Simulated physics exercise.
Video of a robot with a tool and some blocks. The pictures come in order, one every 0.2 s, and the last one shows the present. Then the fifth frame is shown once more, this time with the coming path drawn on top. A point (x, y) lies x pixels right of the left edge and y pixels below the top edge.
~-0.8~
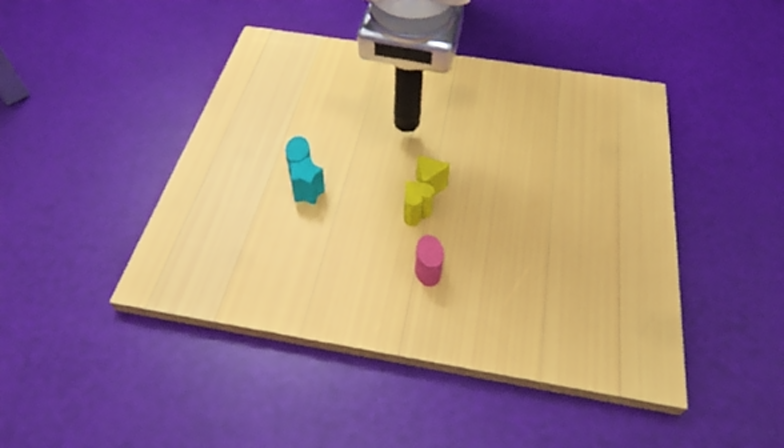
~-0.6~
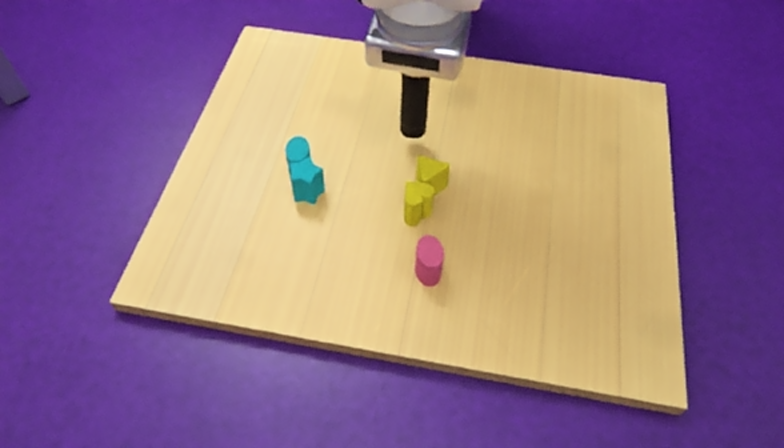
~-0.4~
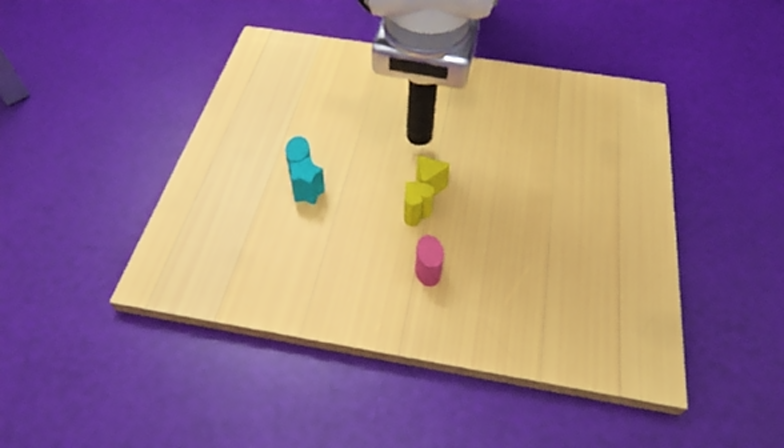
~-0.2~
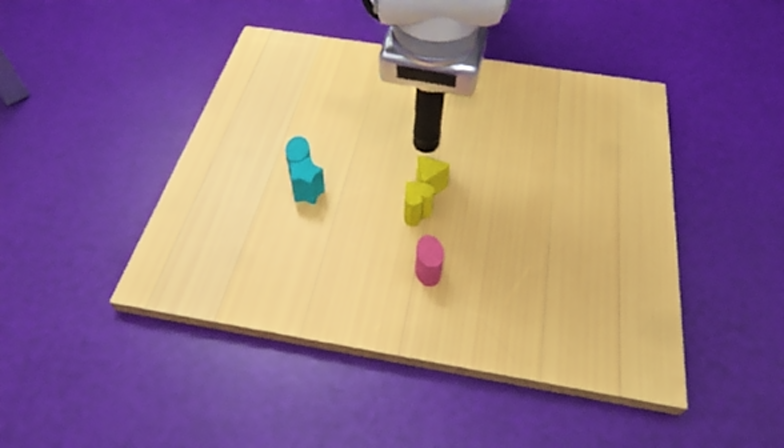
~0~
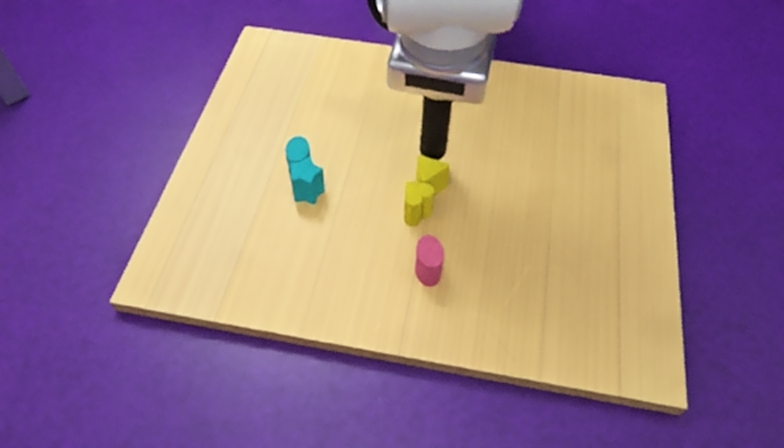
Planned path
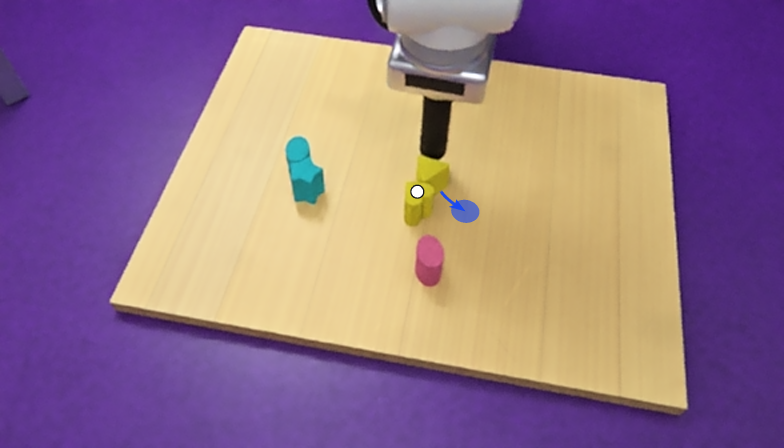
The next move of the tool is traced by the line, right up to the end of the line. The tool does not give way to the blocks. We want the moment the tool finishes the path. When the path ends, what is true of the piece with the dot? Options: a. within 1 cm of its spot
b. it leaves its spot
b.
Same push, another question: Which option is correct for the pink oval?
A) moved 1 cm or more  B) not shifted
I'll go with B - not shifted.
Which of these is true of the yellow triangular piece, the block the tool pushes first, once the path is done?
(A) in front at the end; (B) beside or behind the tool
Choice B: Beside or behind the tool.
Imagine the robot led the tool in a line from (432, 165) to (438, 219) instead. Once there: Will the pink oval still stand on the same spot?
That would be a yes.
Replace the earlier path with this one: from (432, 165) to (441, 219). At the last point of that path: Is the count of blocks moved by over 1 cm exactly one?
I believe not.
The line goes from (432, 165) via (436, 182) and (447, 198), ending at (465, 211); the dot is on the yellow heart block.
On the path given first. Halfway along, tool at (442, 178); yellow heart block at (415, 205), turned 50° clockwise; yellow triangular piece at (437, 188).
At the end, tool at (468, 198); yellow heart block at (414, 208), turned 65° clockwise; pink oval unmoved; yellow triangular piece at (444, 200), turned 25° clockwise.
